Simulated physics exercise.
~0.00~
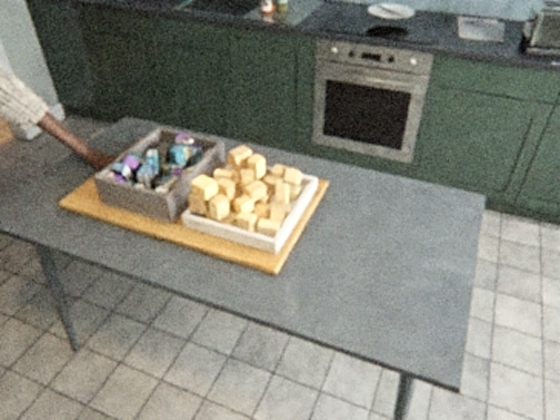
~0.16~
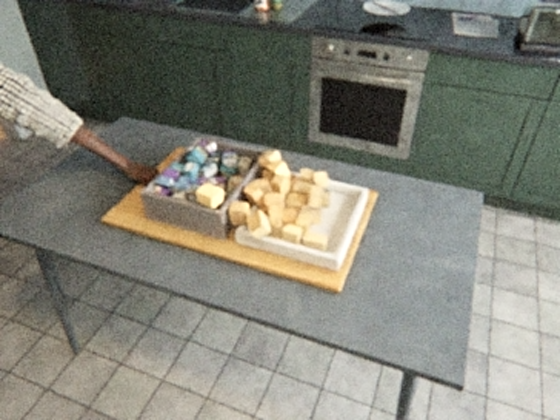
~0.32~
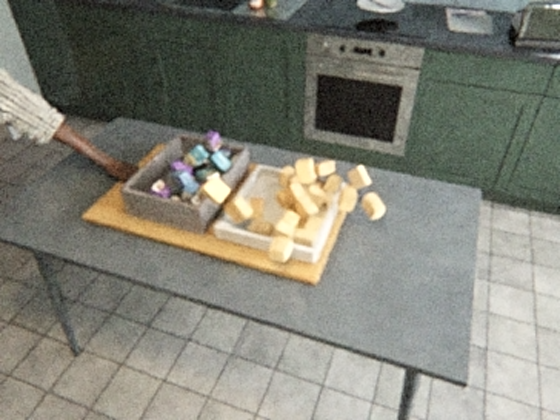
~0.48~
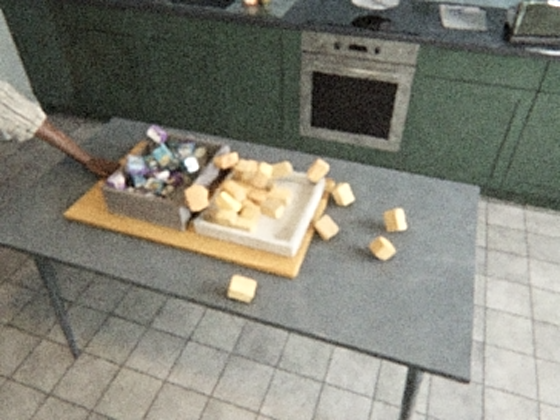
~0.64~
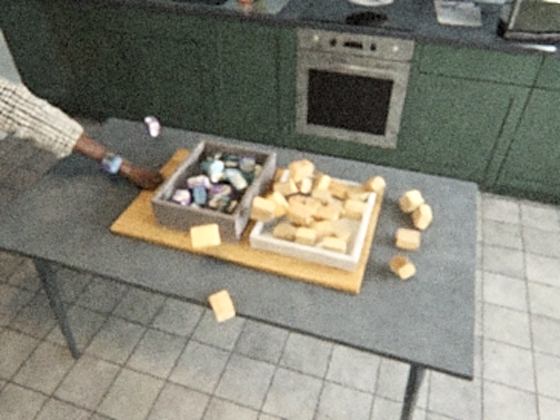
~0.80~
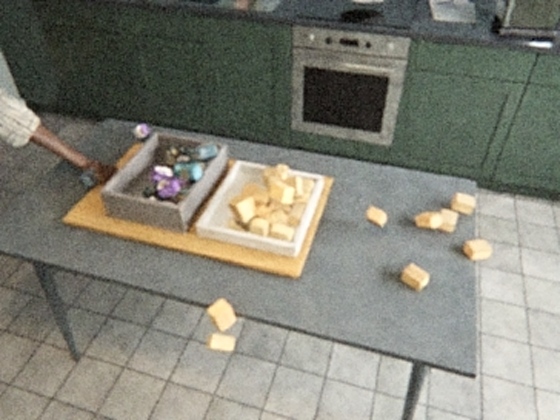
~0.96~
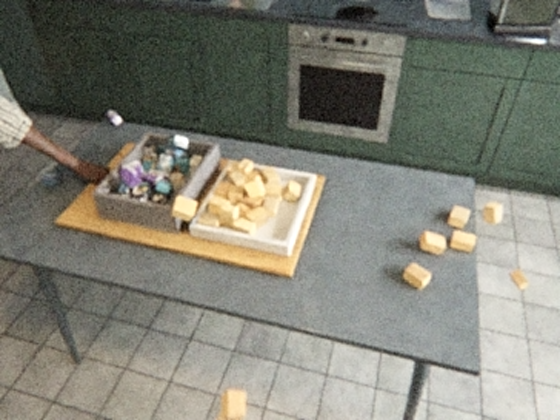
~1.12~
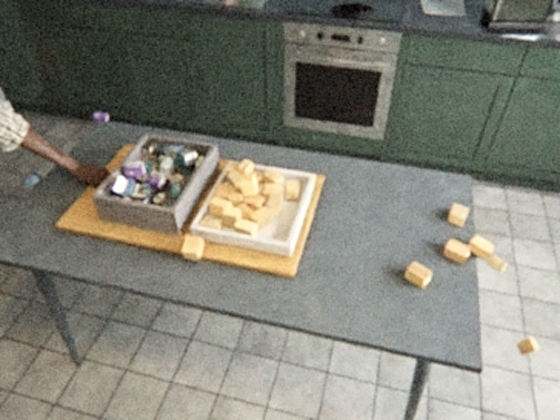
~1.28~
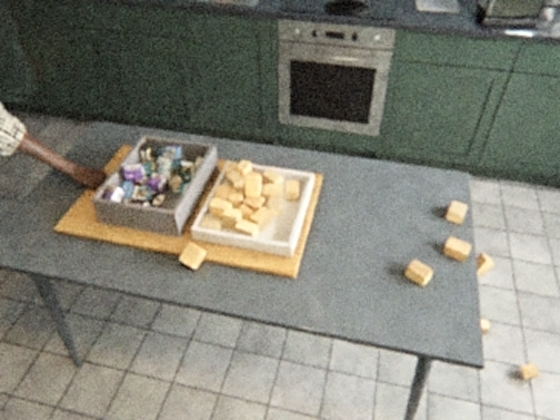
An arm shook a wooden board left and right on a table, tossing several wooden blocks from the white crate and a couple of small cartons from the grey one, until the board rested with both crates still mostly loaded and blocks scattered around.
